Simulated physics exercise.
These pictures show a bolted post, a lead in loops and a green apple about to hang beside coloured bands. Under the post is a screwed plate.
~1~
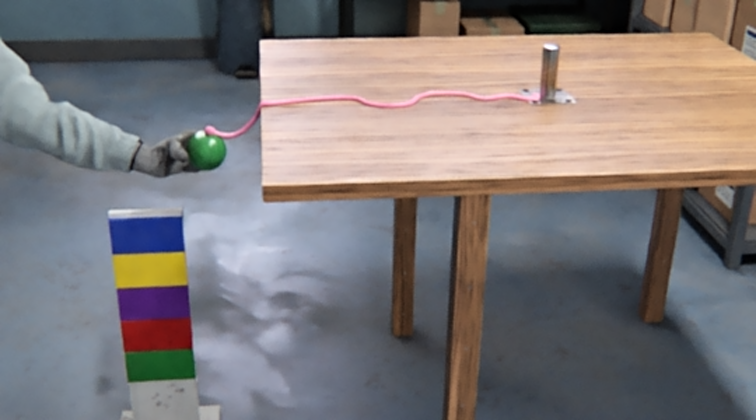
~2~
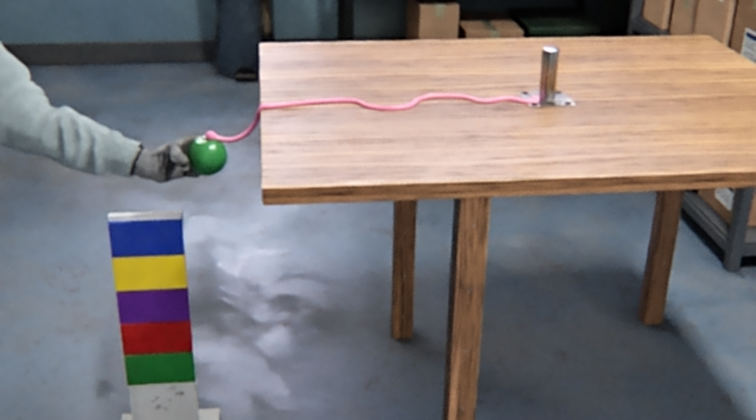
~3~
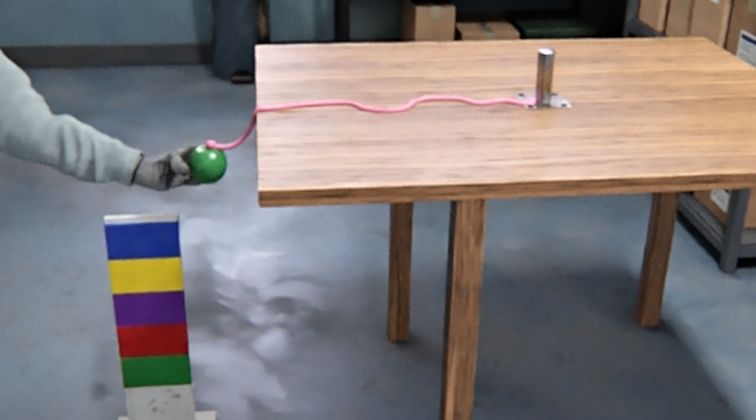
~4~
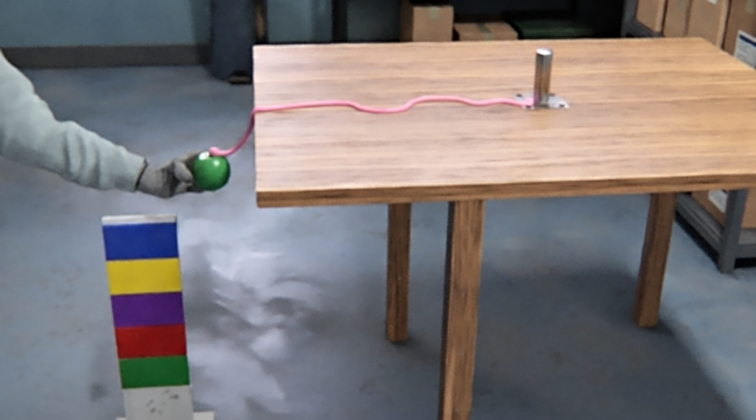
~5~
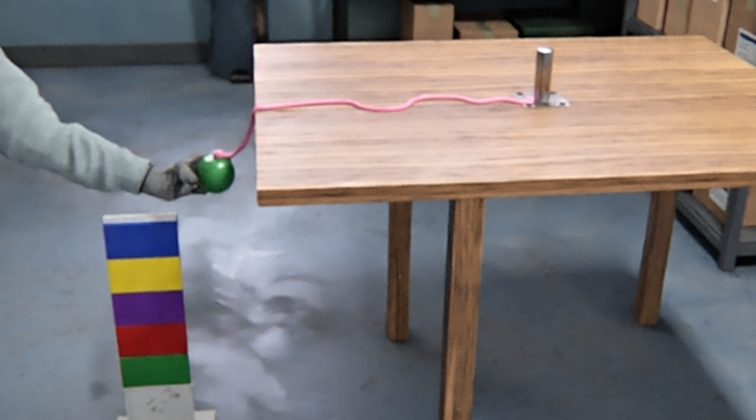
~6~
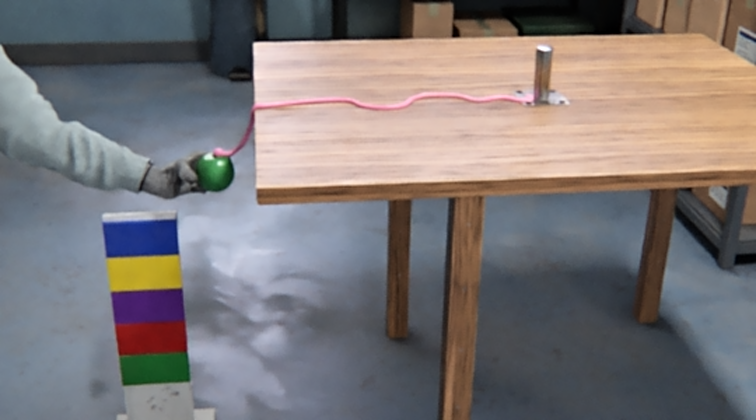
A gloved hand slowly lowers a green ball tied to a pink cord beside a table.
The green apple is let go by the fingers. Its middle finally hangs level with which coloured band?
With the blue band.
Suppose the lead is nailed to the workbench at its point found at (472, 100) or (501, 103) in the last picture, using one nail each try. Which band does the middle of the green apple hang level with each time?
Try by try: Blue; blue.
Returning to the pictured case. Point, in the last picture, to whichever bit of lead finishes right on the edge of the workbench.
Answer: The point at (298, 103).
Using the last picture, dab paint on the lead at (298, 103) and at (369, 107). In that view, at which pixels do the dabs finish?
End positions: About (256, 111) and about (335, 104).
A little later, apple near (227, 231); level with blue.
Next, apple near (283, 229); level with blue.
Later still, apple near (252, 234); level with blue.
When it is over, apple near (260, 234); level with blue. The blue one.
